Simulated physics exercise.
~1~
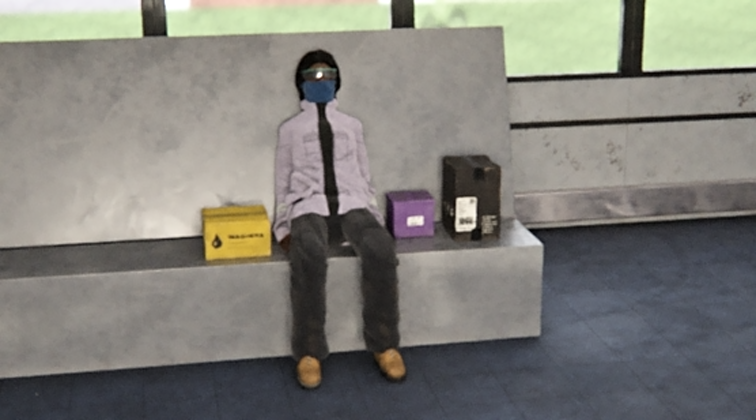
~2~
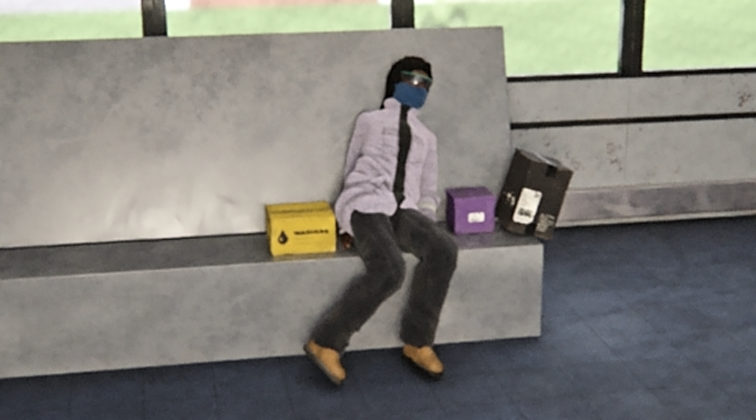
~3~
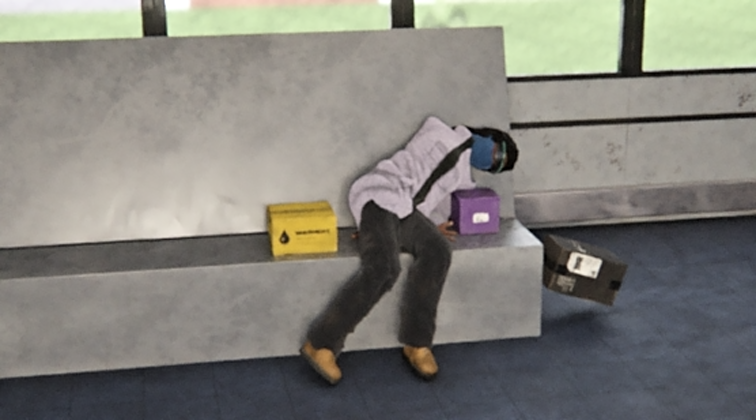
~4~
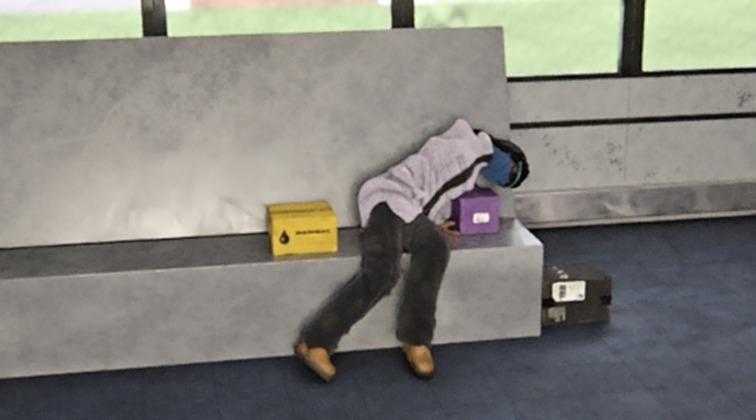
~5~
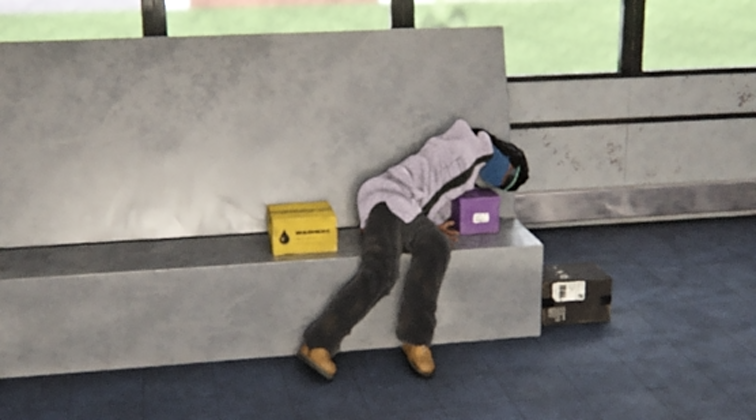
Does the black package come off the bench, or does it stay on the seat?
The black package comes off the bench. It tips over the right end and ends up on its side on the floor.
